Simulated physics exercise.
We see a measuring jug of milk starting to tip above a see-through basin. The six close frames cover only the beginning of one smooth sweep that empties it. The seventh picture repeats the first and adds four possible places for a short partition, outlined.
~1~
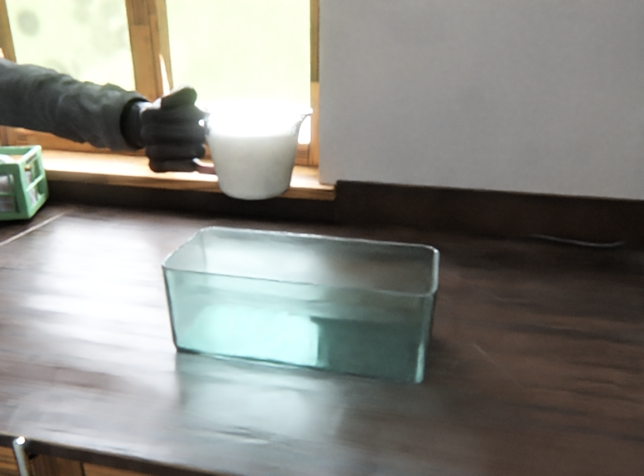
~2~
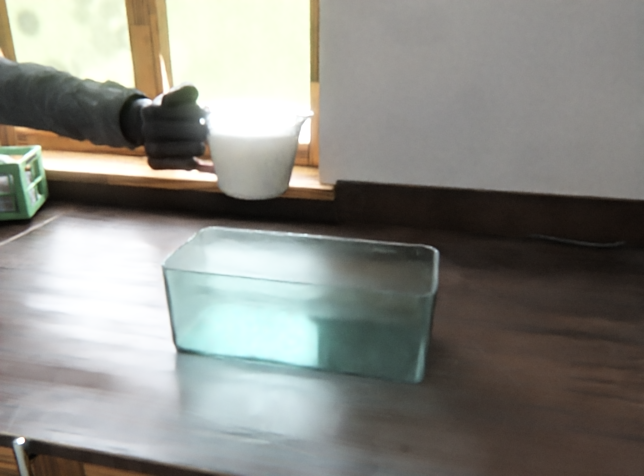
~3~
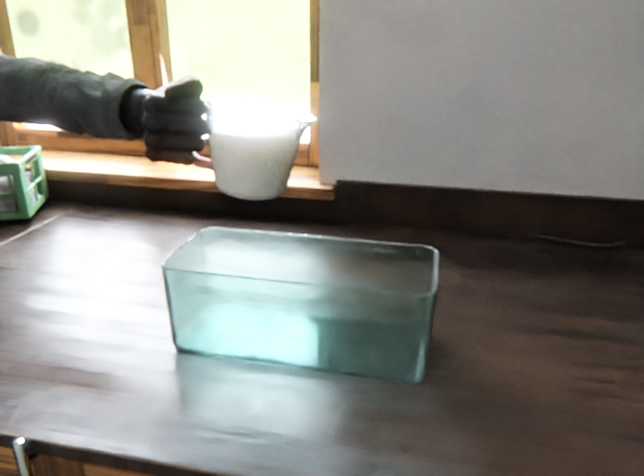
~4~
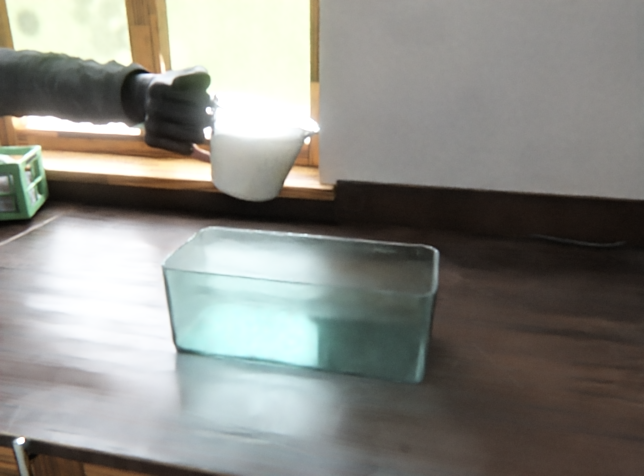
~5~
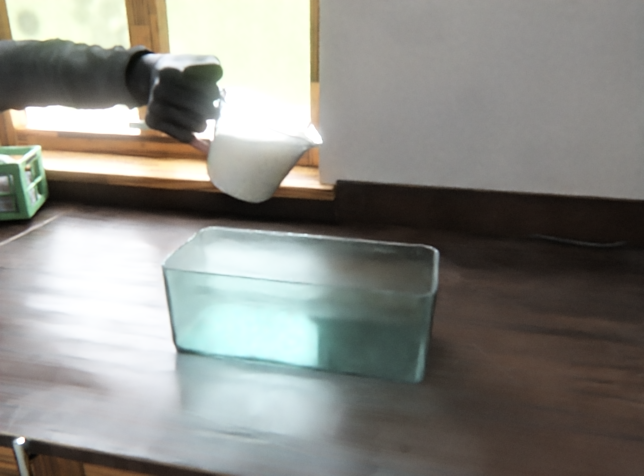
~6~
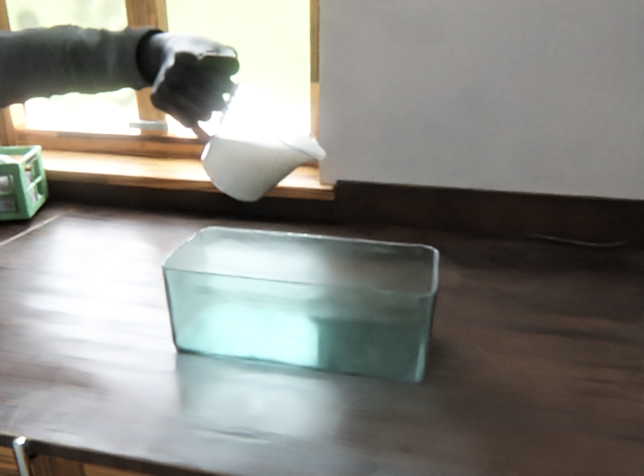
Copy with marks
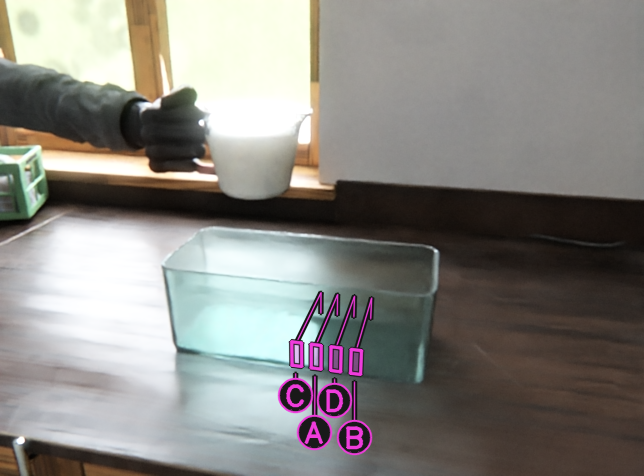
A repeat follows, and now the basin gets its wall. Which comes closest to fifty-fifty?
D.
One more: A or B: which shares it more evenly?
Here it is place A.
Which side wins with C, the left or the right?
The right one.
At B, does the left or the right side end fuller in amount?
More ends on the left.
On the marked copy, A at (314, 376); B at (354, 381); C at (295, 373); D at (334, 379).
For place A, about 28 % ends left of the wall and 71 % right of it.
For place B, about 82 % ends left of the wall and 16 % right of it.
For place C, about 11 % ends left of the wall and 88 % right of it.
For place D, about 55 % ends left of the wall and 43 % right of it.
